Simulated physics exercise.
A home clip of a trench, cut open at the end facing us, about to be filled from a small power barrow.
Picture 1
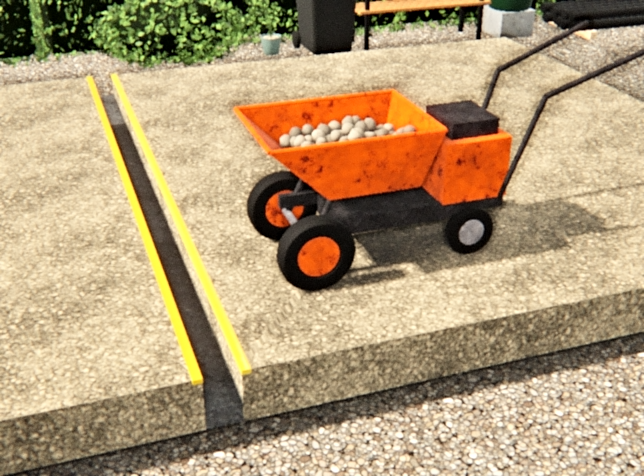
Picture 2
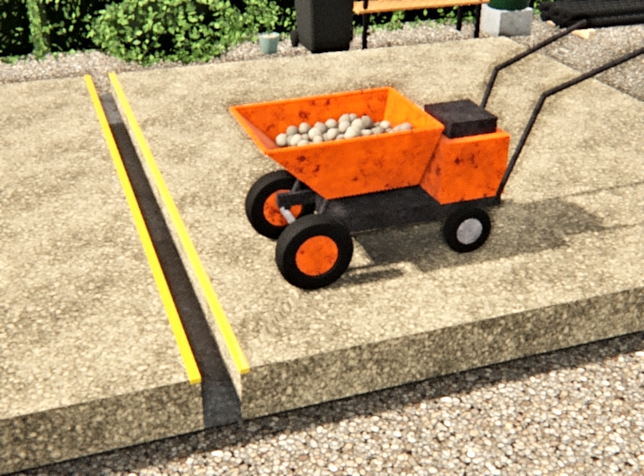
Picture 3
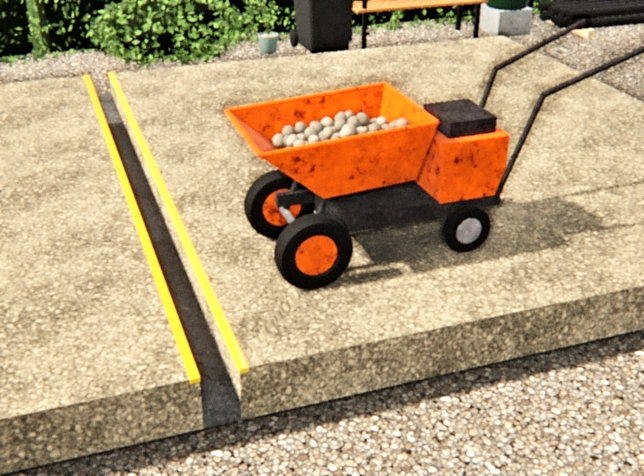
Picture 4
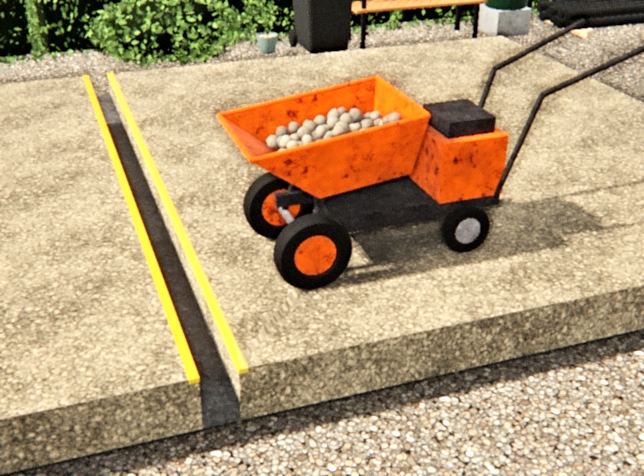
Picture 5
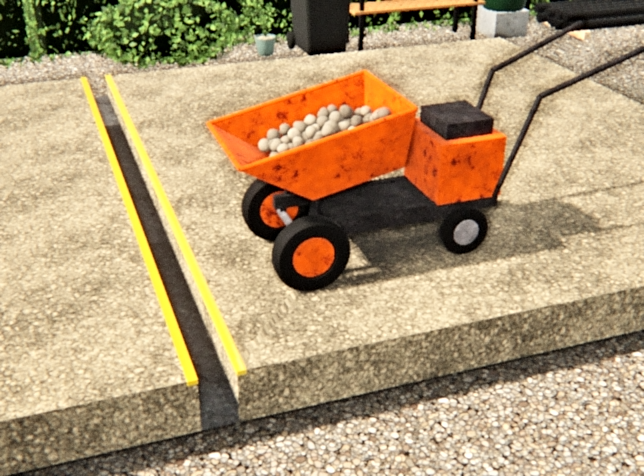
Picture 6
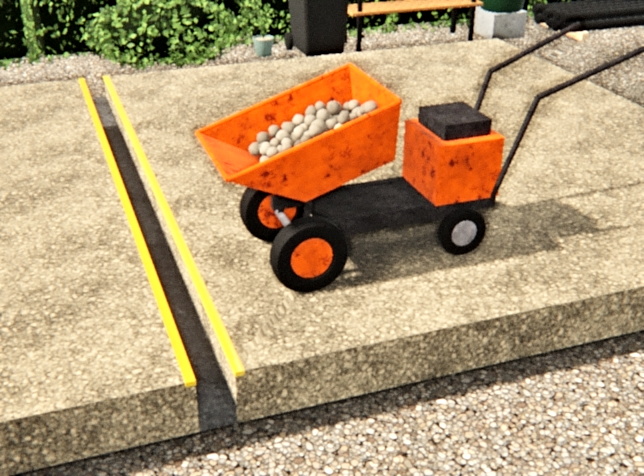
The orange skip of a small barrow, loaded with pebbles, tilts forward toward a narrow trench.
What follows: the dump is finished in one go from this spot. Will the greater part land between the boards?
In the trench: Less than half.
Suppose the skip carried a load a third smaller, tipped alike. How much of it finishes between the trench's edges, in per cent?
It comes to 40 per cent or so.
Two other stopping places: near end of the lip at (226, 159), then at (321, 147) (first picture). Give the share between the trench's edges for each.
First some 0, then 50 per cent.
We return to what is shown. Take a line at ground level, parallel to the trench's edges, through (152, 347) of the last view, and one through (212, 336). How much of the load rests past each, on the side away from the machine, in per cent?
In turn 50 and 90 in a hundred.
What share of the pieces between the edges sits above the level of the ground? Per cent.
Roughly 15 in a hundred.
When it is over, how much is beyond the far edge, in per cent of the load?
About 60 per cent.
Soon, skip tipped steeply; all in the skip.
A while on, skip tipped right over; about half in the skip; a small part in or heaped over the trench; about a third beyond it; a stray few falling.
Towards the end, skip tipped right over; a small part in the skip; about a quarter in or heaped over the trench; about two thirds beyond it.
Finally, skip tipped right over; a small part in the skip; about a third in or heaped over the trench; about two thirds beyond it.
